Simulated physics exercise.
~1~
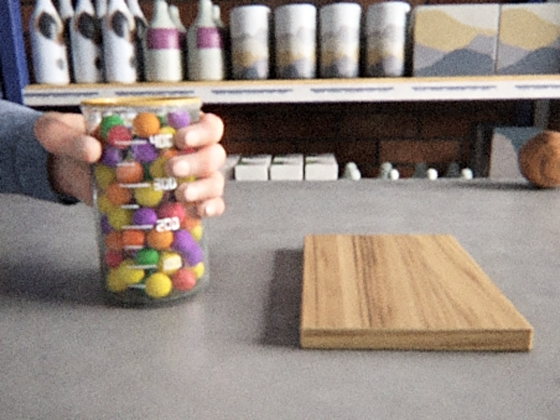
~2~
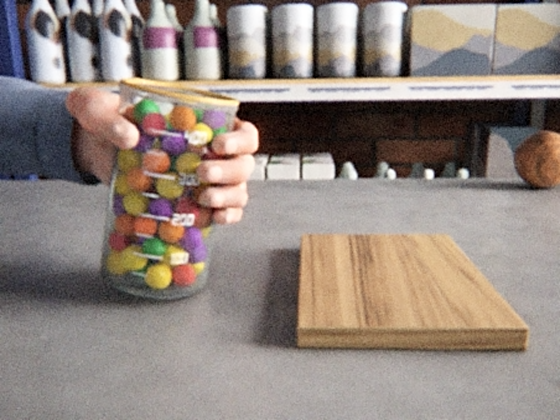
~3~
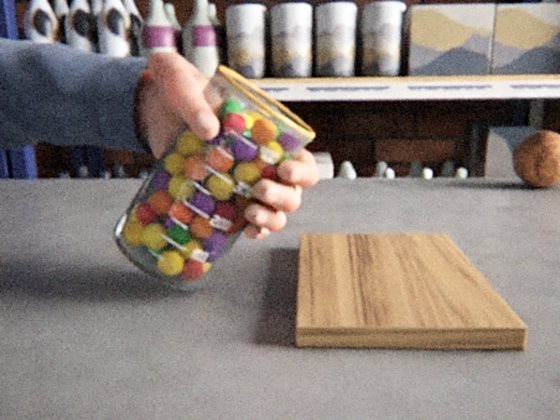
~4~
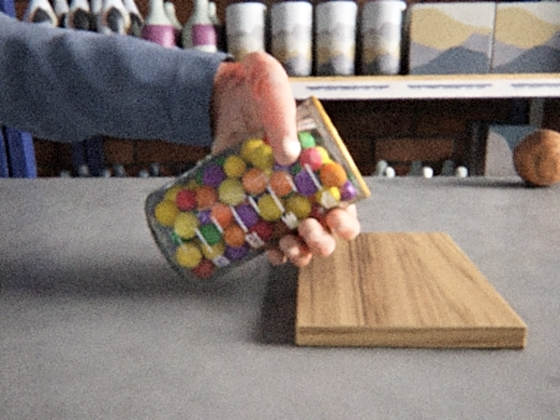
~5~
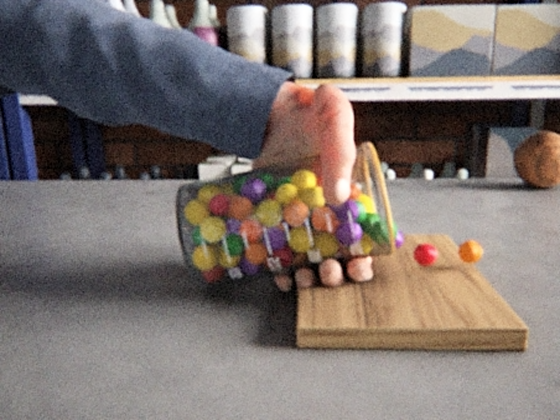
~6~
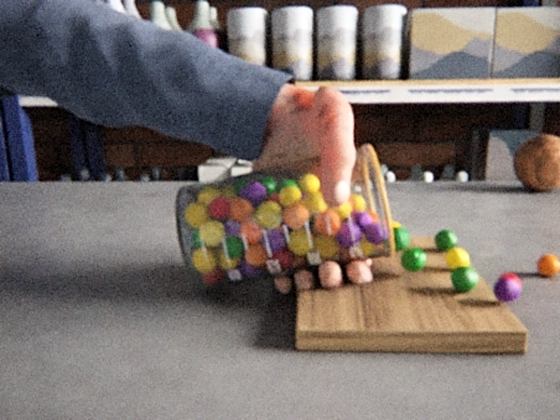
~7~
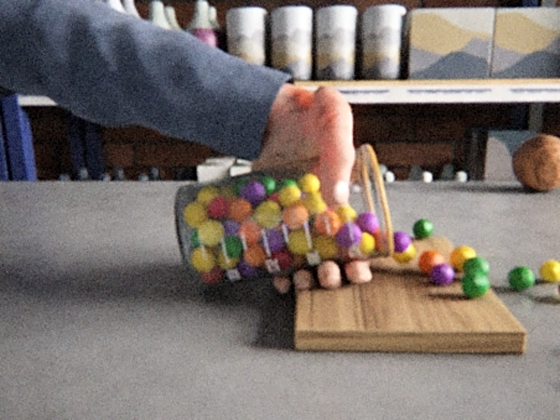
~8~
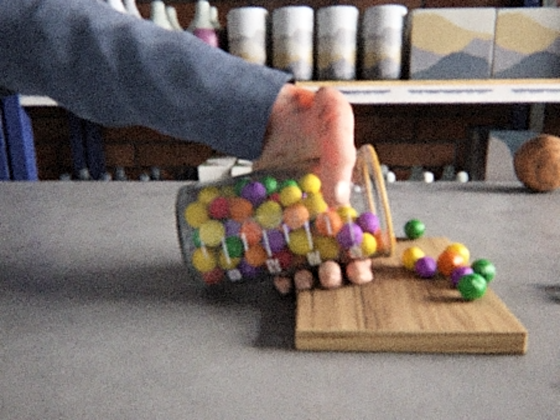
A hand lifted a clear beaker full of colorful gumballs, carried it right while tipping it over, and rested it on its side against a wooden block, where a few gumballs tumbled out across the board while most stayed inside.
